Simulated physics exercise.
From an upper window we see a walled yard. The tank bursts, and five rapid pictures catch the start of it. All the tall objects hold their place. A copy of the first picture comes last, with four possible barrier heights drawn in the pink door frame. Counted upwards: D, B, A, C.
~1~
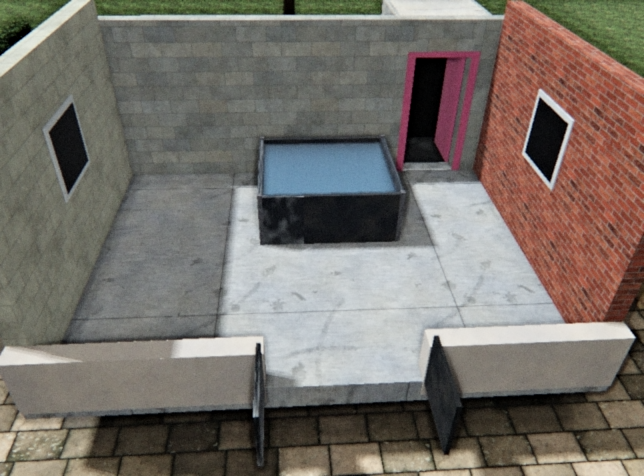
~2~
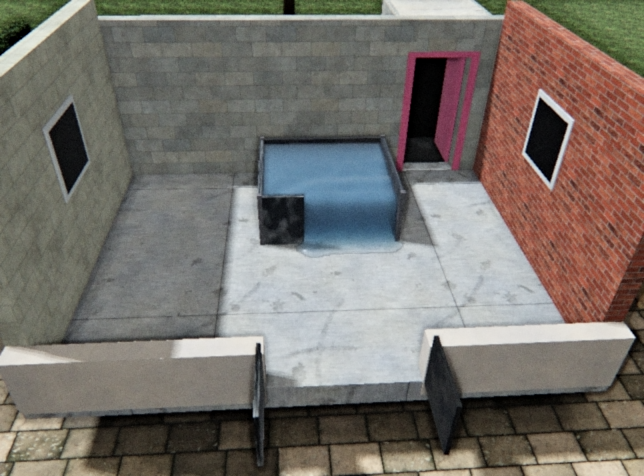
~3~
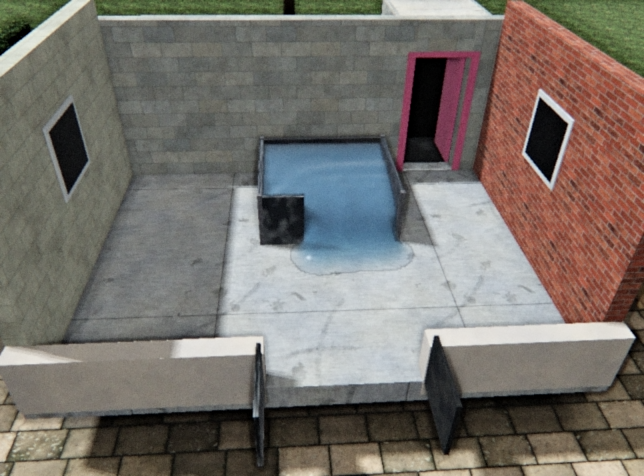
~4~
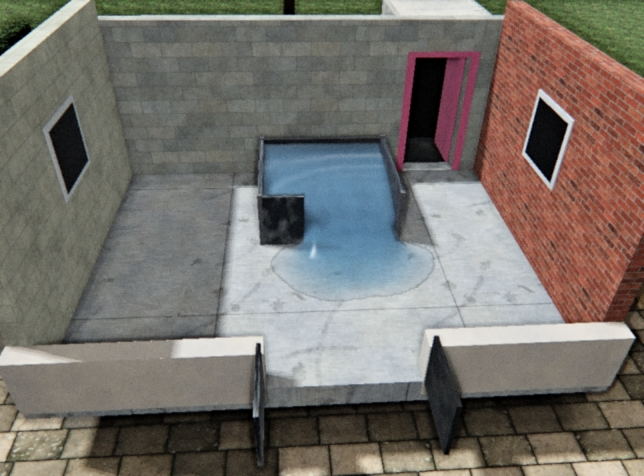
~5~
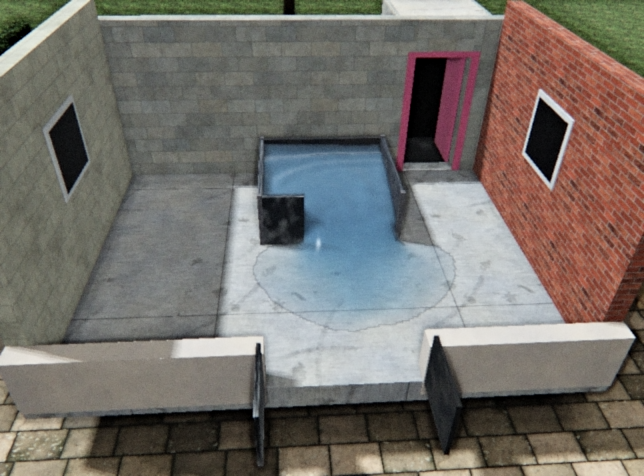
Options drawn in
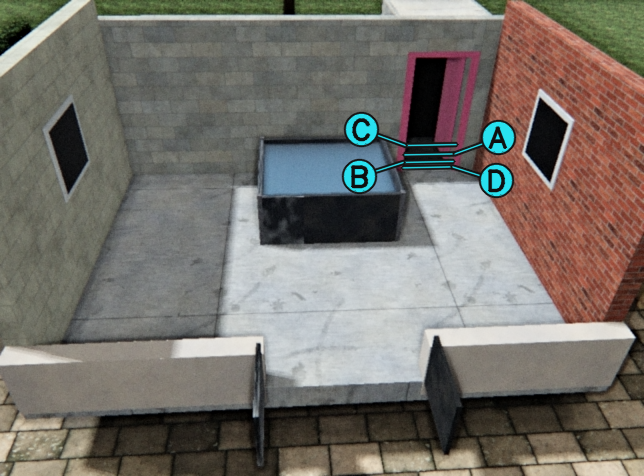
A walled yard holds a tank whose front opens, and blue water spreads across the floor.
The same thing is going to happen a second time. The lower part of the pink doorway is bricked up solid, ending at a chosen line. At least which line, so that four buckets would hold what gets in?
Use height B.
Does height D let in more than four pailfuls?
Yes, it does.
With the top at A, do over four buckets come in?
No, that is safe.
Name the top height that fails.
That is height D.
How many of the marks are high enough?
Three.
On the marked copy, A at (429, 154); B at (428, 161); C at (431, 145); D at (427, 167); from the bottom up D, B, A, C.
Choosing A, nothing gets over.
Choosing B, a splash gets over, under a bucket.
Choosing C, nothing gets over.
Choosing D, about 13 bucketfuls get in.
